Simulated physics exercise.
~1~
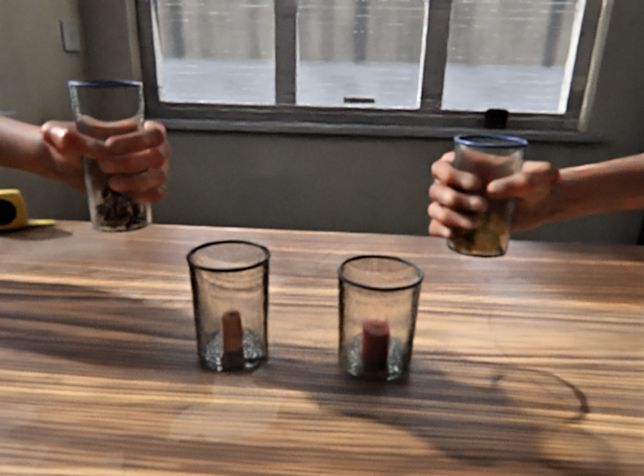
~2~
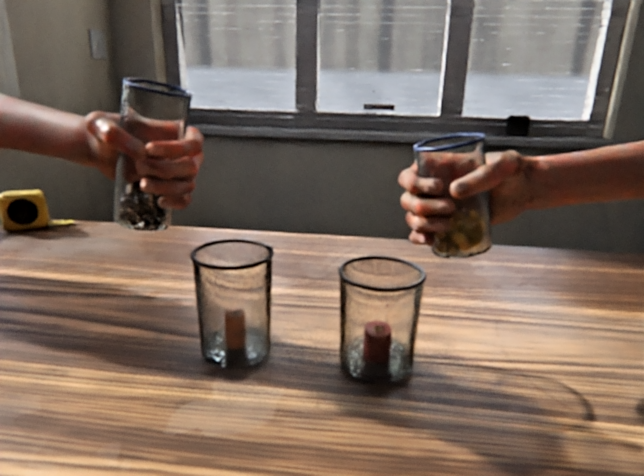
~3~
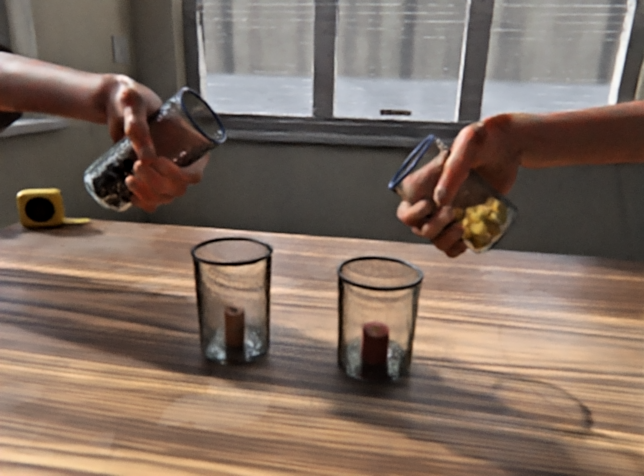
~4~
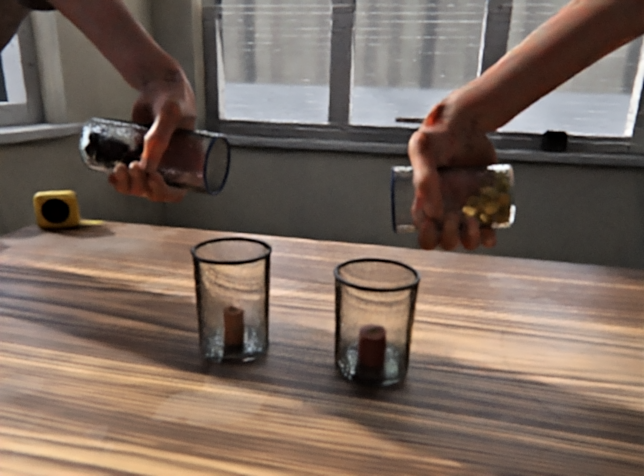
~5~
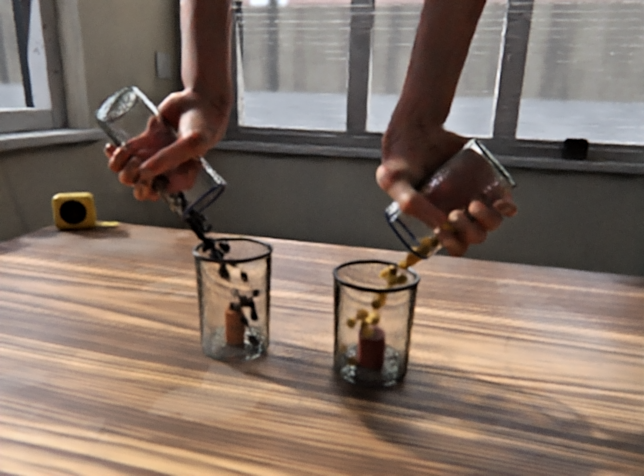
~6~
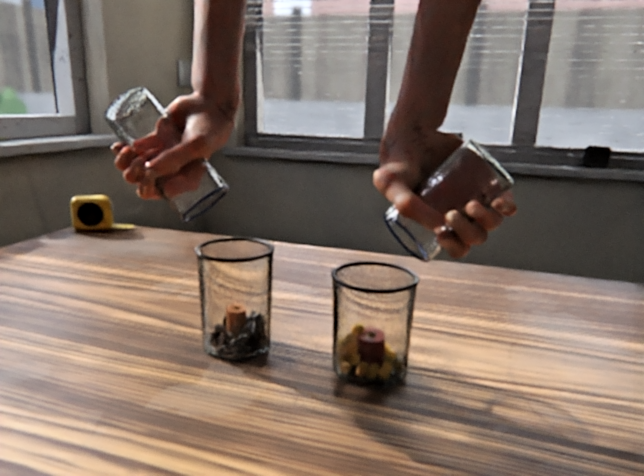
Two hands, one at each side, hold clear cups above a striped wooden table before a window, seen from slightly above as the view drifts gently sideways. Two clear glasses stand between them, each with a small reddish-brown peg upright inside, and a yellow tape measure sits at the far left. The left cup holds dark pieces and the right cup yellow ones. The hands tilt the cups onto their sides, then turn them over, and the pieces tumble into the glasses. Both cups end empty, with shallow heaps around the pegs, whose tops still show.
